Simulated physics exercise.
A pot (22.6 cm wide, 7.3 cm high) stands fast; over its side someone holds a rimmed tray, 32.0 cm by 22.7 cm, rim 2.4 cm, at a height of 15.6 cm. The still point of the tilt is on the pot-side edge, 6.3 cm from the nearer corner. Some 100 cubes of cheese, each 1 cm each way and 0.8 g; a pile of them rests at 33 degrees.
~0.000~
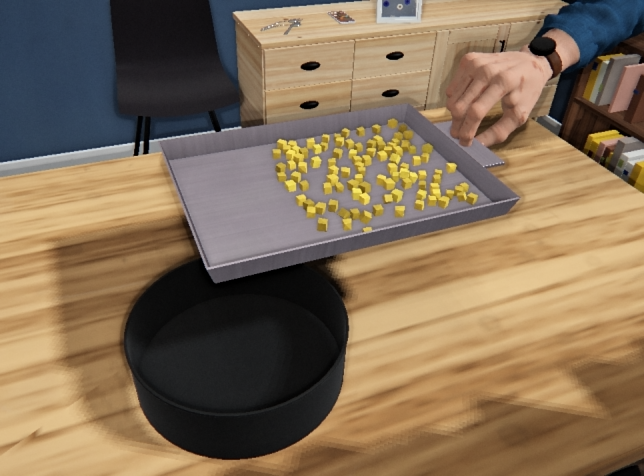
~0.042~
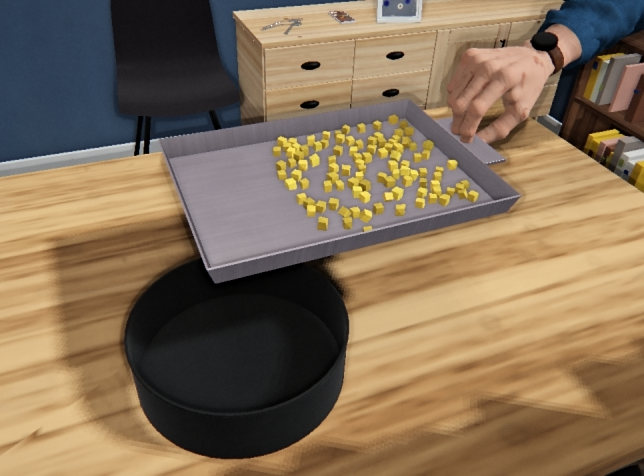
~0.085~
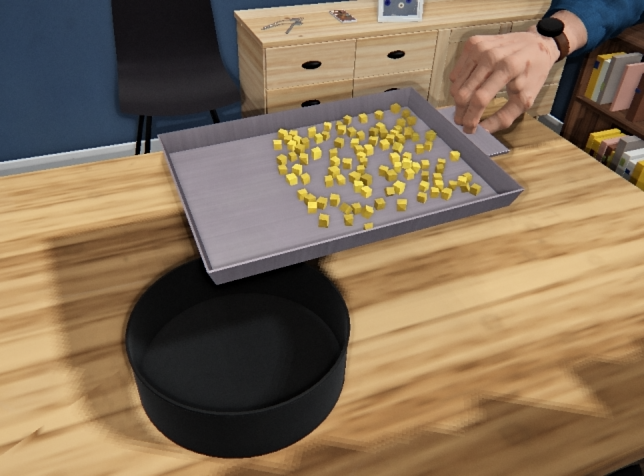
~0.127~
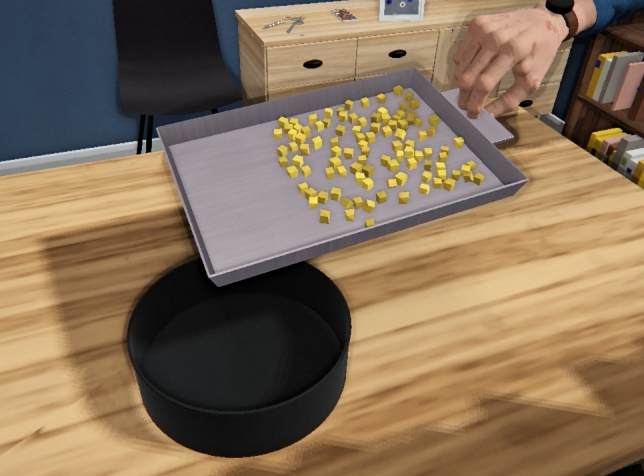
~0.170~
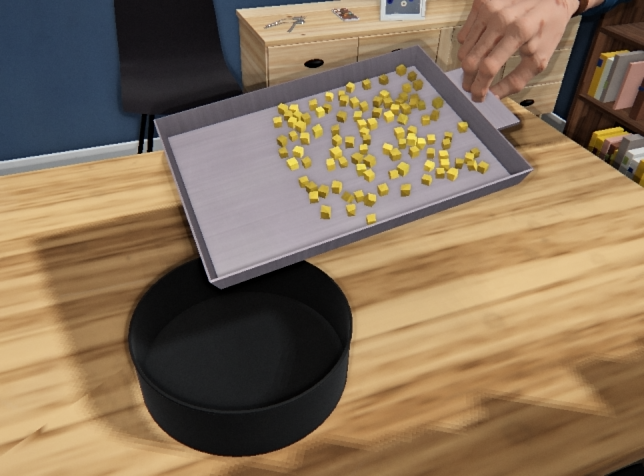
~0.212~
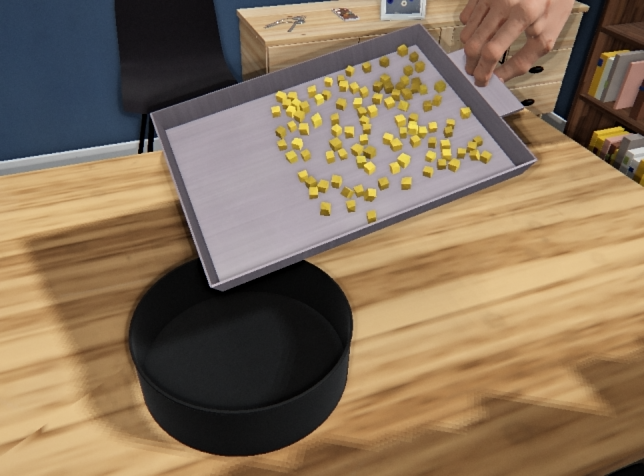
A hand raises the right side of a gray tray of yellow cubes, tilting it leftward.
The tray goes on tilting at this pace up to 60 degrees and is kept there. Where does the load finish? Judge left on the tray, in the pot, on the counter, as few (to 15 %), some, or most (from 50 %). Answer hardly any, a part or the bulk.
Tray a part, pot the bulk, counter hardly any.
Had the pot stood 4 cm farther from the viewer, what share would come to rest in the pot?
In that case some 40 per cent.
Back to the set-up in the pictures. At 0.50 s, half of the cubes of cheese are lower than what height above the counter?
About 28 cm.
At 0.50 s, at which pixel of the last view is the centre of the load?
Around (351, 113).
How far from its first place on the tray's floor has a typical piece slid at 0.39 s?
Roughly 0 cm.
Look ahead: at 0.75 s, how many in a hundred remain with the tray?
Roughly 75 per cent.
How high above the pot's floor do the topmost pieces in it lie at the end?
Roughly 2.0 cm.
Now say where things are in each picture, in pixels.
In the first frame, tray tilt 0 degrees, front corners at (213, 262) and (511, 195); middle of the pieces at (362, 172); pot at (239, 321).
In the second frame, tray tilt 1 degrees, front corners at (213, 263) and (512, 193); middle of the pieces at (362, 170).
In the third frame, tray tilt 4 degrees, front corners at (214, 265) and (514, 187), lowest corner left front; middle of the pieces at (364, 163).
In the fourth frame, tray tilt 8 degrees, front corners at (215, 269) and (519, 177), lowest corner left front; middle of the pieces at (365, 152).
In the fifth frame, tray tilt 14 degrees, front corners at (216, 273) and (523, 167), lowest corner left front; middle of the pieces at (367, 140).
In the sixth frame, tray tilt 19 degrees, front corners at (216, 278) and (527, 157), lowest corner left front; middle of the pieces at (367, 129); pot at (243, 319). Its pace works out near 125 degrees a second.
After 0.39 s, tilt 41 degrees; the tray holds 100 %, the pot 0 %.
After 0.50 s, tilt 55 degrees; the tray holds 100 %, the pot 0 %.
After 0.75 s, tilt 60 degrees; the tray holds 75 %, the pot 5 %.
By 2.0 s all is still; tray 35 %, pot 65 %, counter 5 %.
